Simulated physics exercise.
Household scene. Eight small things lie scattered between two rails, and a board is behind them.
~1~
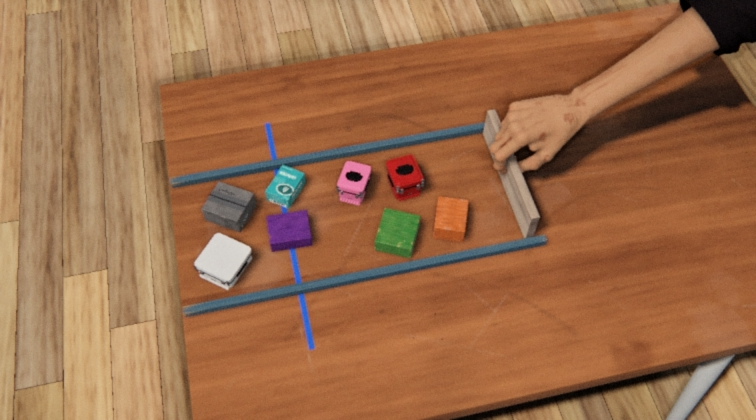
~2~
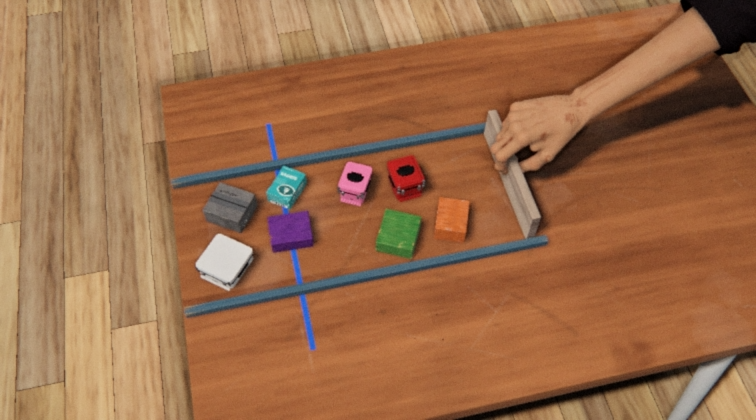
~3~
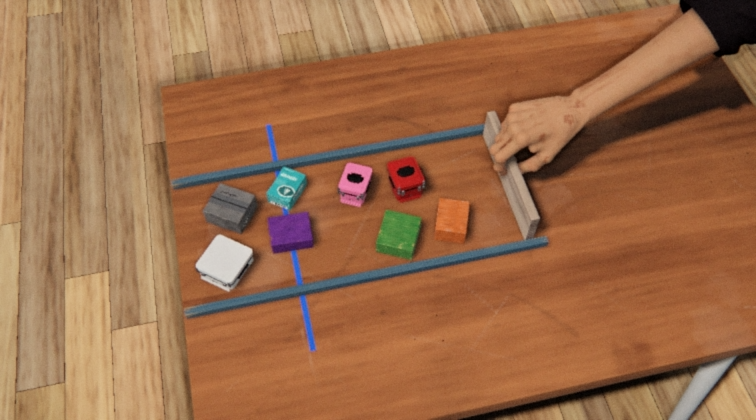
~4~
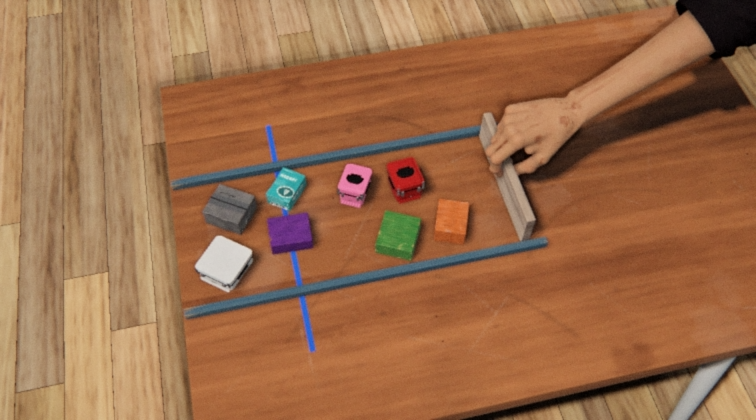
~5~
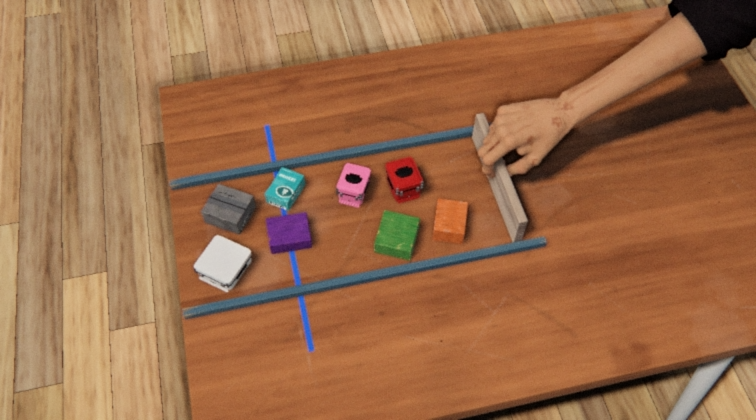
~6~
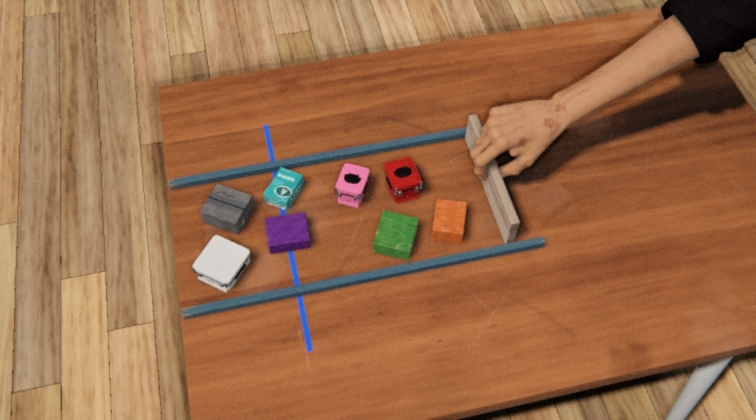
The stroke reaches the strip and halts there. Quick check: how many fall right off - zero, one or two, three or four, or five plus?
Drops: No drops.
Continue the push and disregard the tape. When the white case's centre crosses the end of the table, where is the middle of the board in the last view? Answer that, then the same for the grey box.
Middle approx. at (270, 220), then approx. at (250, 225).
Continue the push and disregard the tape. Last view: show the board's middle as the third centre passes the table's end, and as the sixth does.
At the first moment about (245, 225), at the next about (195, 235).
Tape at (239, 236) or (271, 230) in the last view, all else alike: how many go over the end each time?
So it's 3 the first time and 0 the second time.
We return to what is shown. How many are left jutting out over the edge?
That'd be 1.
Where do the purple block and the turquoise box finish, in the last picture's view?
In the last picture the purple block sits at (217, 240) while the turquoise box sits at (237, 186).
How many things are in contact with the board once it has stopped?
The count is 2.
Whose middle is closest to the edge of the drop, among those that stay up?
It's the white case that ends nearest.
A little later, none off yet; white case at rest near (223, 264); grey box at rest near (228, 209); purple block at rest near (288, 233).
Next, none off yet; white case at rest near (223, 264); grey box at rest near (228, 209); purple block shifted a little near (267, 232).
When it is over, the number that fall off is zero.
